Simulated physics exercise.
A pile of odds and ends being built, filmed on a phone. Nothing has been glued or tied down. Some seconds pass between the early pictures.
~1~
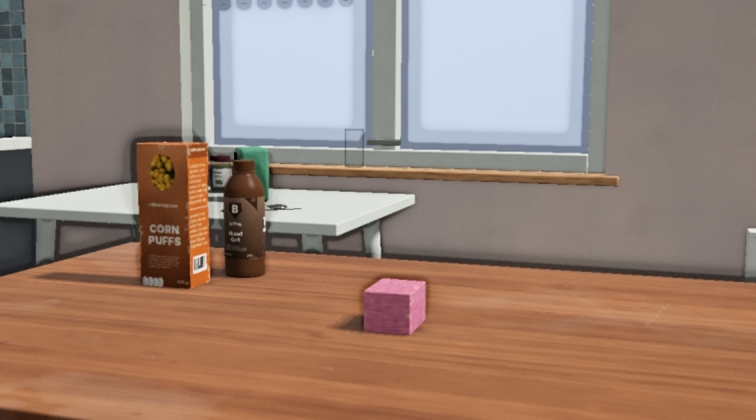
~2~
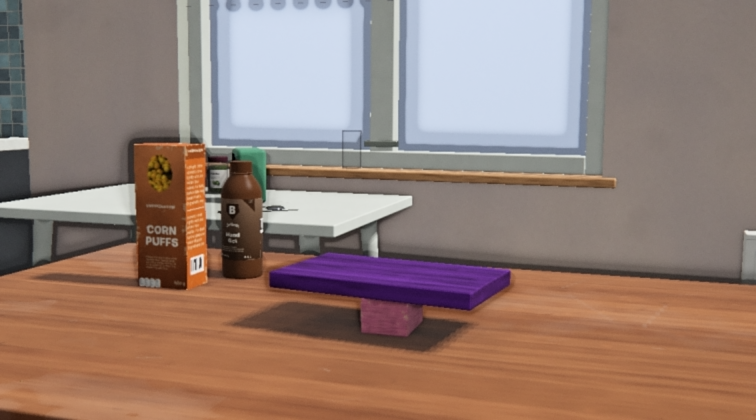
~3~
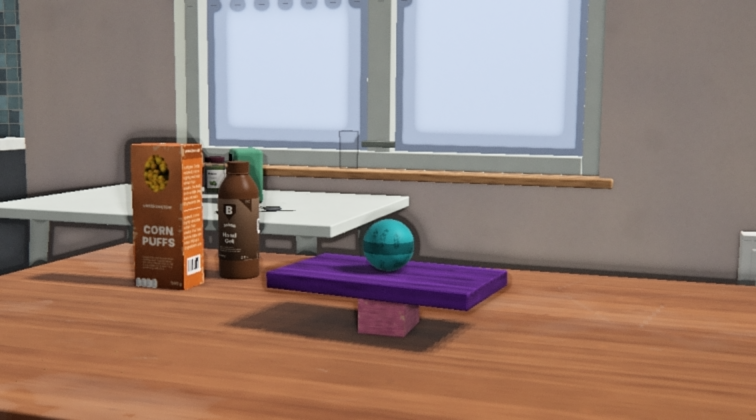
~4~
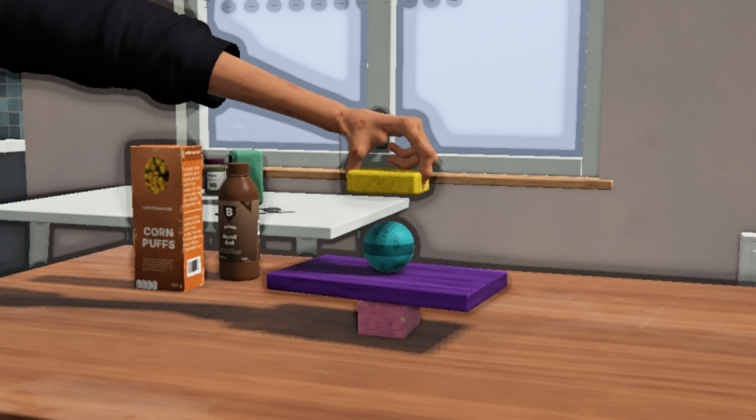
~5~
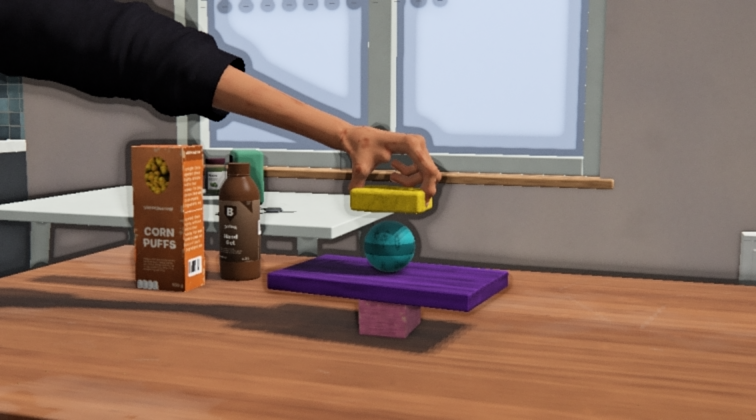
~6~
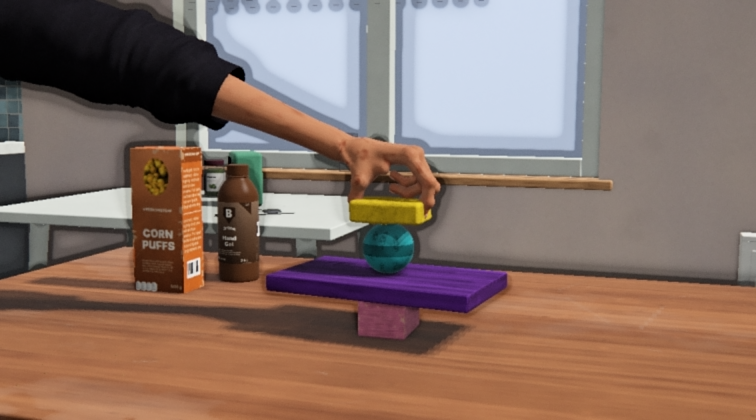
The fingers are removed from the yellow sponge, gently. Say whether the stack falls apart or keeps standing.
I'd say it fails.
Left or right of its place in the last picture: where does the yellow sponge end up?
Rightward.
Then, 1.30 s after the last picture, yellow sponge tipped 41° from how it was near (413, 217).
Then, 1.80 s after the last picture, yellow sponge now fallen.
Then, 2.00 s after the last picture, things are still on the move.
At rest, fallen, yellow sponge; the other 5 in place. Seen from the same camera at the end, yellow sponge near (545, 334). The pile comes apart.
